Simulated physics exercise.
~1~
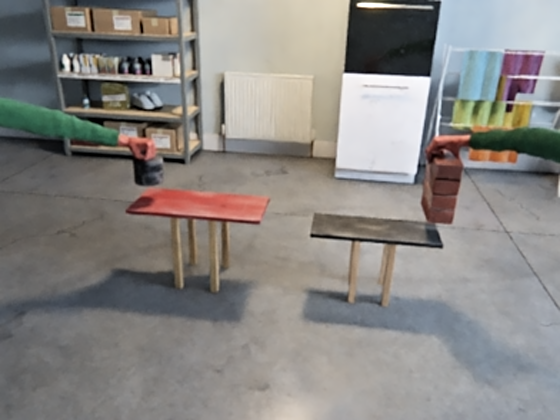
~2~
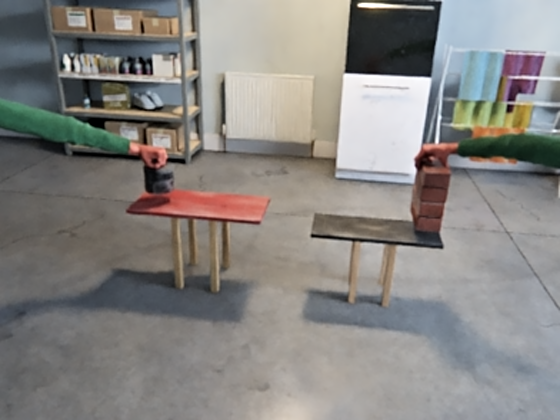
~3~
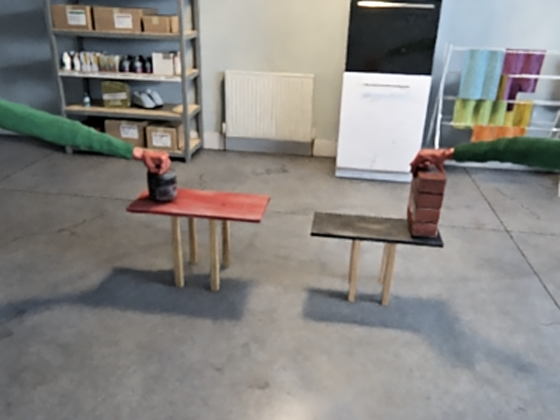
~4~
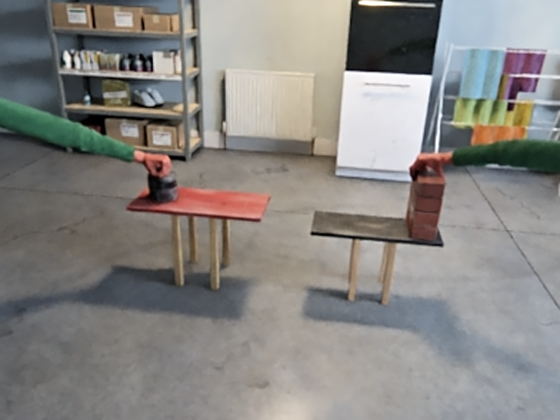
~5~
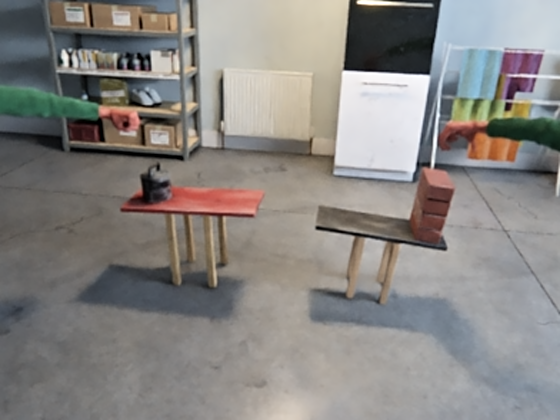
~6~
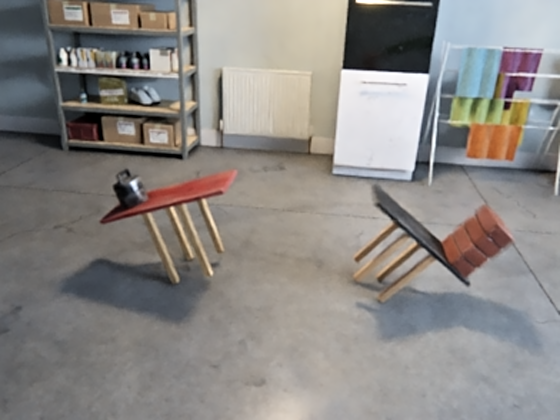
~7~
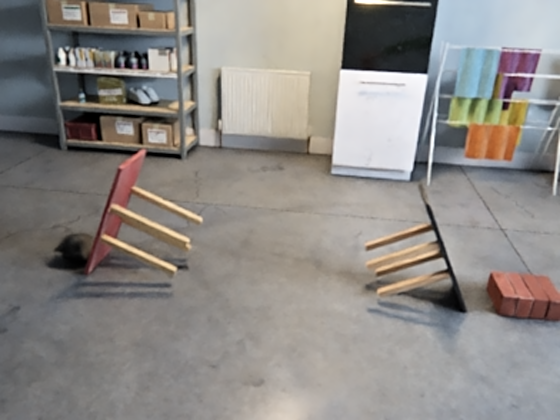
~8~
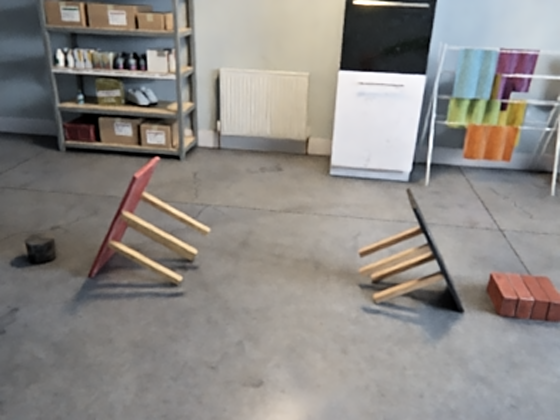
Two hands in green sleeves lower loads onto the outer ends of two small tables, a dark object on the red one at left and a stack of reddish bricks on the black one at right. Both loads settle on the tabletops while the tables stand level. The hands then let go and draw back out of view. Both tables tip outward, the black one leaning further at first, and their loads go over with them. The bricks land on the floor at right, while the dark object drops at left and ends further from its table. Both tables end tipped up on their edges, legs pointing inward.
